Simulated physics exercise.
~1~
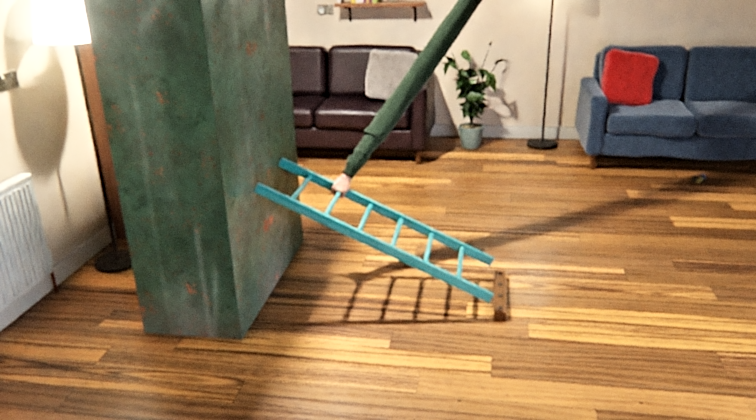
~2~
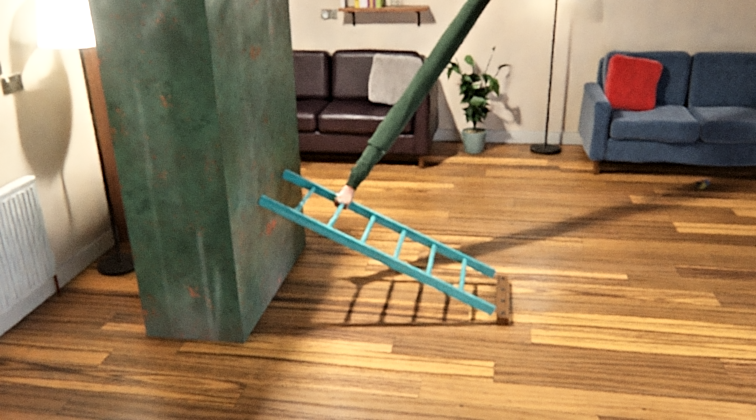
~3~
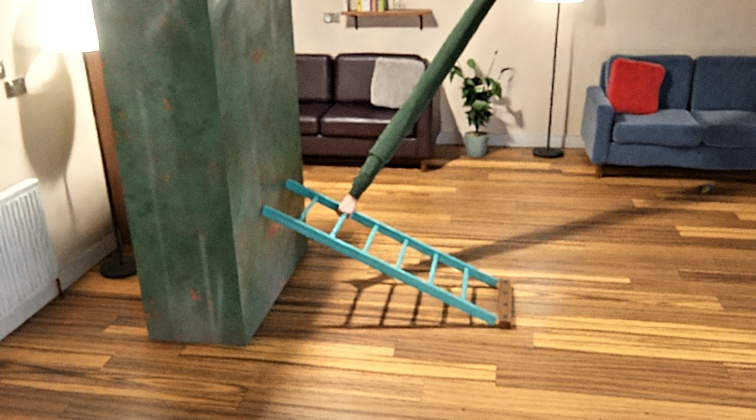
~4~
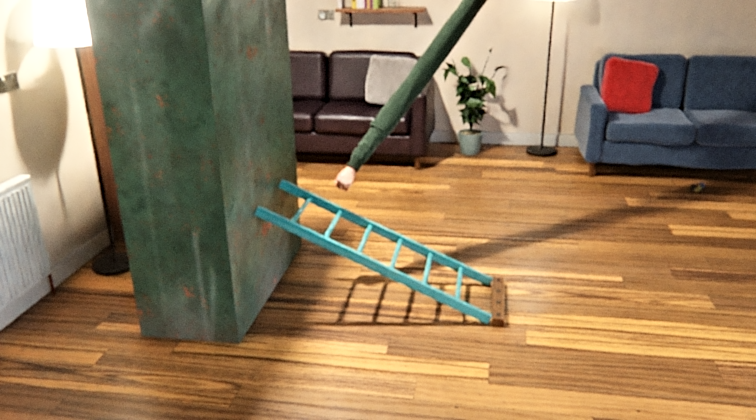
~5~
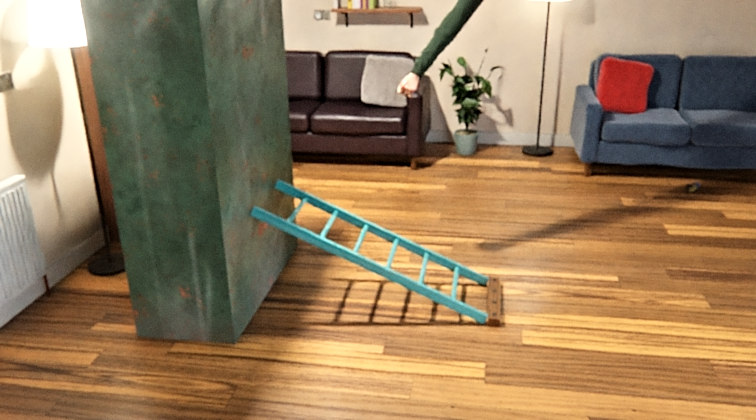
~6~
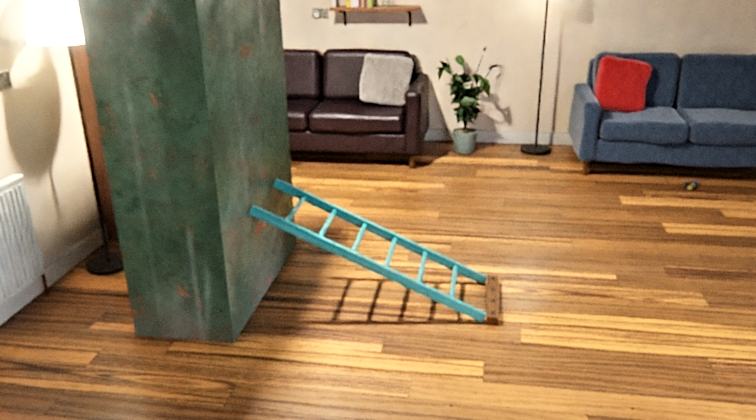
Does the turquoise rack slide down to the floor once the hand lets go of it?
No, it holds its place, still leaning against the green cupboard with its foot at the batten.
A long green-sleeved arm reaches down from the top into a living room with a striped wooden floor, seen from slightly above by a gently swaying camera. Its hand holds a turquoise, ladder-like rack beside a tall, mottled green cupboard on the left, with the rack's foot by a small brown batten on the floor. A dark sofa, a plant and a blue sofa with a red cushion stand behind. The hand lowers the rack's upper end a little against the cupboard, lets go, and draws back up out of view. The rack stays leaning at a low slant, its foot still at the batten.
